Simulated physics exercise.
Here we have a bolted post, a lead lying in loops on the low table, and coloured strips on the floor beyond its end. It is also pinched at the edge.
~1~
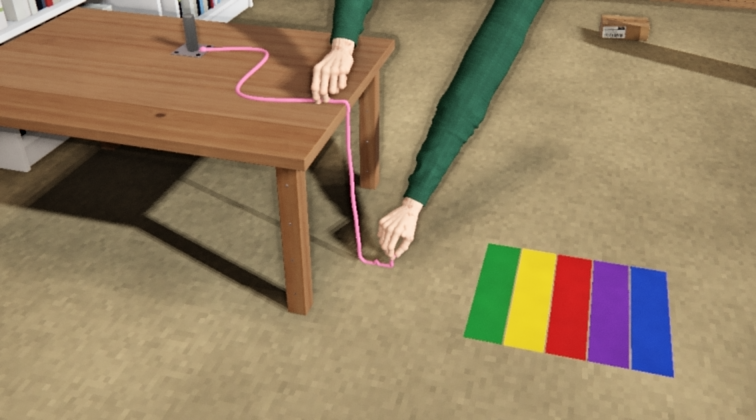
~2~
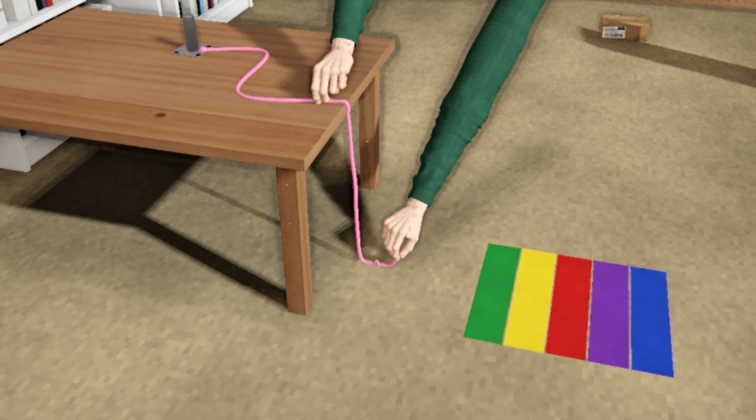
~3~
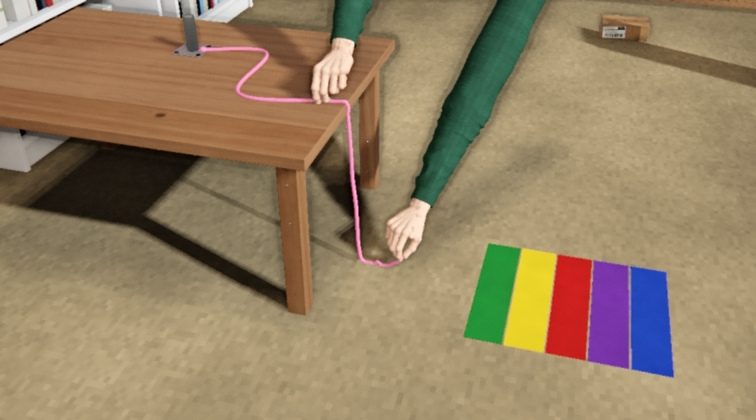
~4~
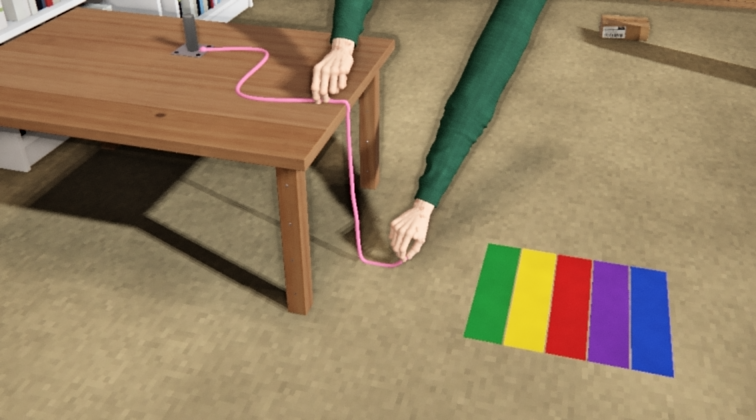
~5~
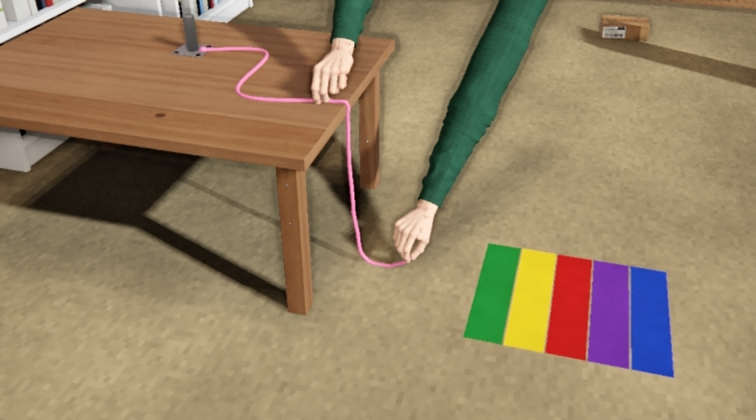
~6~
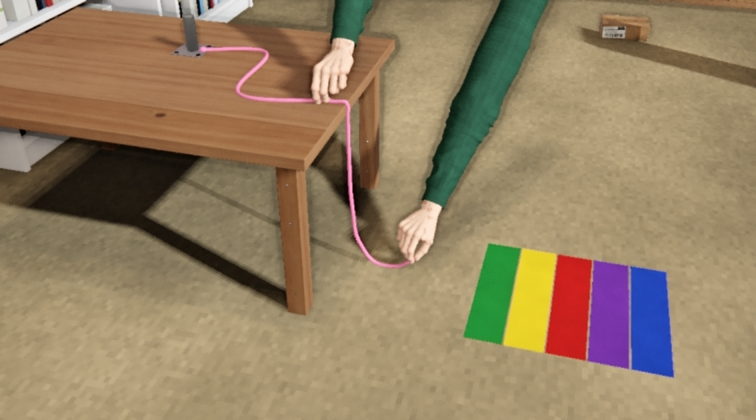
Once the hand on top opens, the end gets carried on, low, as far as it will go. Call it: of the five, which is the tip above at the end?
The purple strip.
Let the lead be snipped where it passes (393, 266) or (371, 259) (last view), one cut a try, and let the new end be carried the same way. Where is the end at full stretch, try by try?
It would be at (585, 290) in the first case and at (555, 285) in the second.
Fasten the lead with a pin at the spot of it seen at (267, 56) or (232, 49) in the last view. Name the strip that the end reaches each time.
Colour per try: Purple / purple.
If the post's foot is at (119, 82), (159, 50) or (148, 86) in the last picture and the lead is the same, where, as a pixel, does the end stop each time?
About (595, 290), then (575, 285), then (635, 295).
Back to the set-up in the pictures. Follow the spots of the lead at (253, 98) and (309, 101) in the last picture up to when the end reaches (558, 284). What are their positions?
(353, 97), then (369, 148).
Early on, end near (558, 284); over red.
Midway, end near (597, 290); over purple.
At the end of the slack, end near (620, 294); over purple. The purple one.
